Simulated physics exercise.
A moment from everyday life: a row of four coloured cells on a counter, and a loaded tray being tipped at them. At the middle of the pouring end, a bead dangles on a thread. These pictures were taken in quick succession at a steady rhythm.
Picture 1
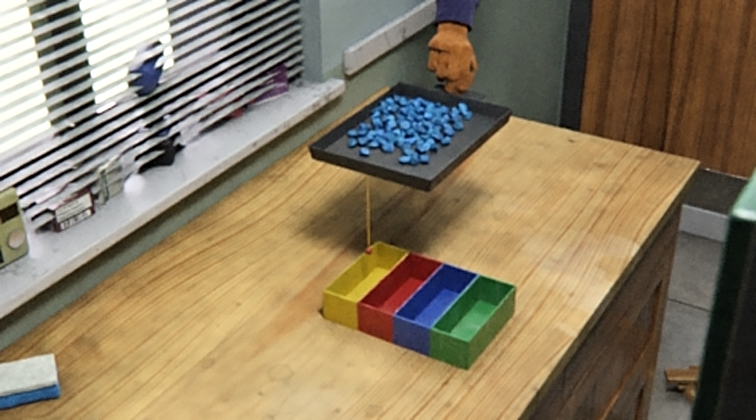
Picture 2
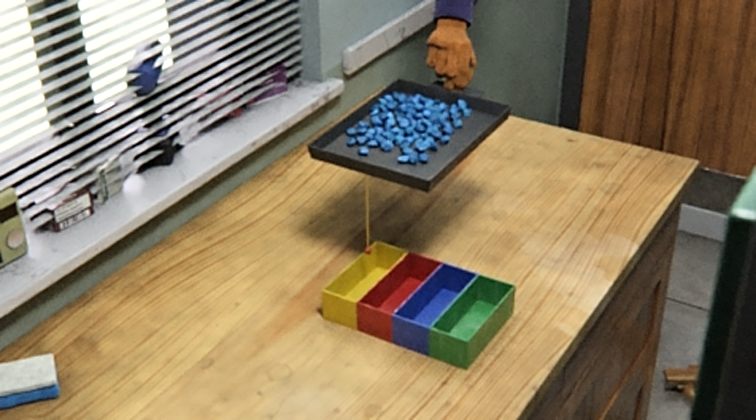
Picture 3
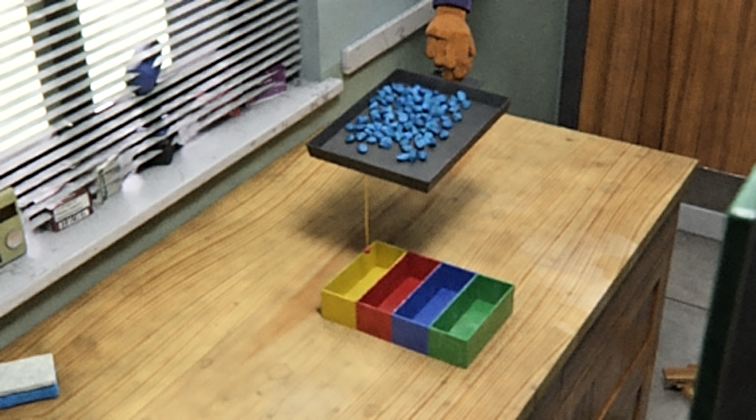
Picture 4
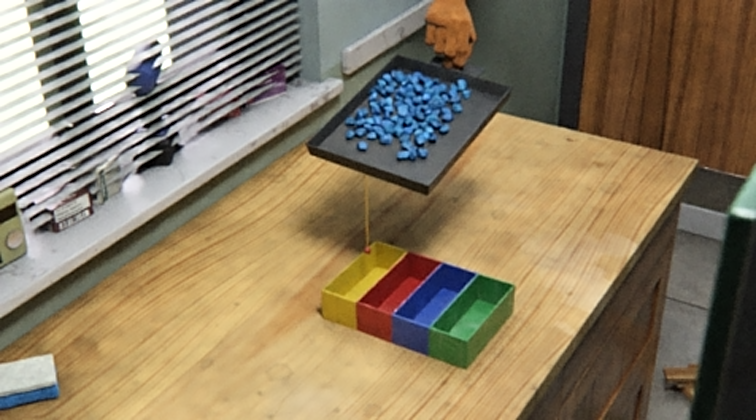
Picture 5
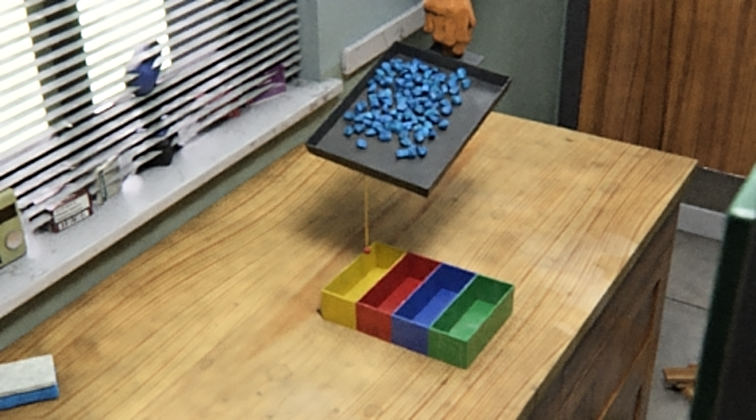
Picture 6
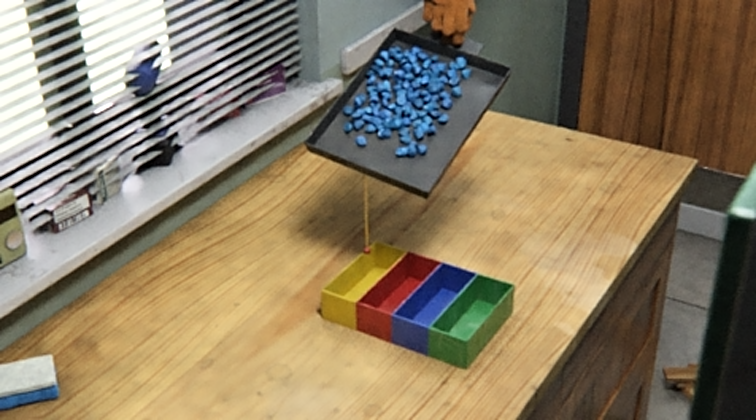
On a wooden counter beside a window with blinds, a gloved hand holds a dark tray of blue stones above a row of yellow, red, blue and green cells. The tray's far side rises steadily, then its near edge slants lower at the right corner, while the stones stay bunched on it.
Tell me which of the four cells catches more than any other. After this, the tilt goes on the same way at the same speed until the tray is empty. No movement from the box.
I would say the red cell.
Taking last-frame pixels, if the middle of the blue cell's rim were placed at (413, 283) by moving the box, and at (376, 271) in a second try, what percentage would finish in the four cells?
Close to 90 in a hundred, followed by close to 70 in a hundred.
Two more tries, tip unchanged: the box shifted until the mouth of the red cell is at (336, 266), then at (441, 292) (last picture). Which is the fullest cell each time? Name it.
Attempt 1 - the green cell; attempt 2 - yellow.
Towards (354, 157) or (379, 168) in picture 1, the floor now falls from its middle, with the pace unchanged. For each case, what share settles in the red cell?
The first try gives close to 0 per cent, the second close to 20 per cent.
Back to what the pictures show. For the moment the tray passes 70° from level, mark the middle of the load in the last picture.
I'd put the middle close to (399, 176).
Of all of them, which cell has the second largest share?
The one in second place is that blue cell.
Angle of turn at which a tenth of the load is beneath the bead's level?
I'd put it at about 80 degrees.
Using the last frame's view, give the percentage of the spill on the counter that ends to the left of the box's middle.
Estimate: About 100 per cent.
Just after the last frame, tray tipped steeply; the larger part on the tray; about a tenth falling or outside the box.
A moment on, tray tipped past a quarter turn; about a tenth on the tray; roughly a third in the red cell; roughly a quarter in the blue cell; about a tenth in the yellow cell; roughly a quarter falling or outside the box.
Further on, tray tipped past a quarter turn; roughly half in the red cell; roughly a quarter in the blue cell; about a tenth in the yellow cell; about a tenth falling or outside the box.
When it is over, tray tipped past a quarter turn; roughly half in the red cell; roughly a quarter in the blue cell; about a tenth in the yellow cell; not one in the green cell; about a tenth outside the box.
